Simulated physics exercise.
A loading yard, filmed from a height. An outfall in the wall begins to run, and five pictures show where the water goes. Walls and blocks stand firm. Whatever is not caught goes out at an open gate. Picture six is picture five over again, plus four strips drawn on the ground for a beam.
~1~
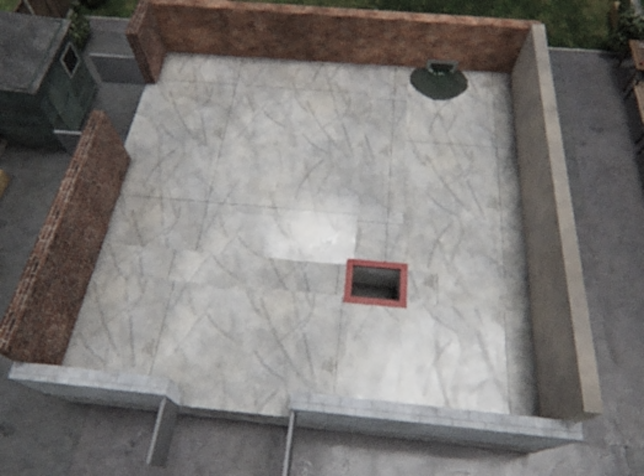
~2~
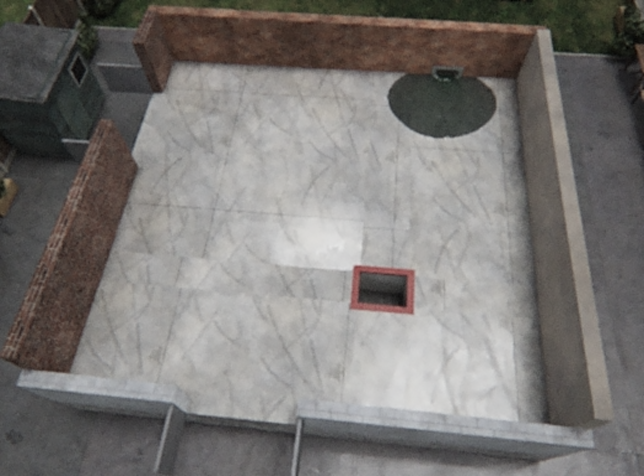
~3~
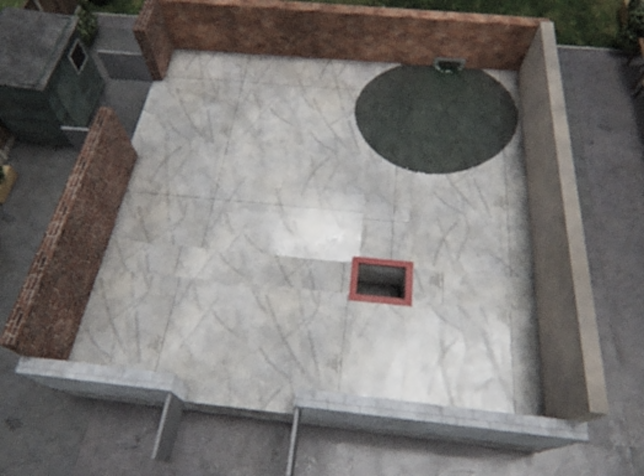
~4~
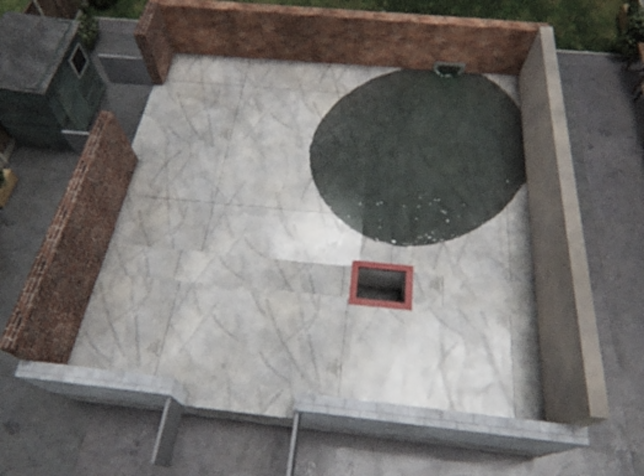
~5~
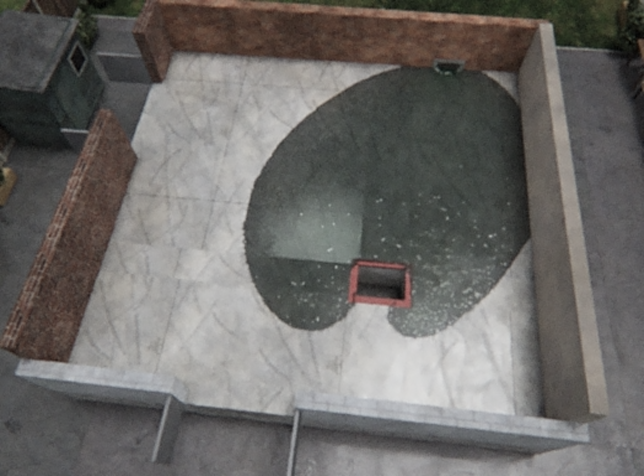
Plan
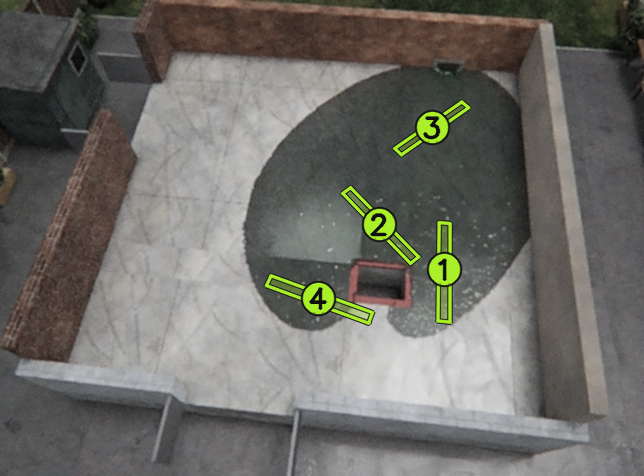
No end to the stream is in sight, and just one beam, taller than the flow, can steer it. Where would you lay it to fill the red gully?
Position 4.
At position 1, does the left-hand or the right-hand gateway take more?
The right gate.
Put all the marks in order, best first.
Best to worst: 4, 1, 3, 2.
On the marked copy, 1 from (444, 321) to (444, 223); 2 from (346, 190) to (414, 260); 3 from (398, 151) to (465, 104); 4 from (268, 280) to (370, 317).
Choosing 1, about 28 % of the stream runs into the red gully, about 64 % out by the gates.
Choosing 2, about 6 % of the stream runs into the red gully, about 84 % out by the gates.
Choosing 3, about 17 % of the stream runs into the red gully, about 79 % out by the gates.
Choosing 4, about 41 % of the stream runs into the red gully, about 52 % out by the gates.
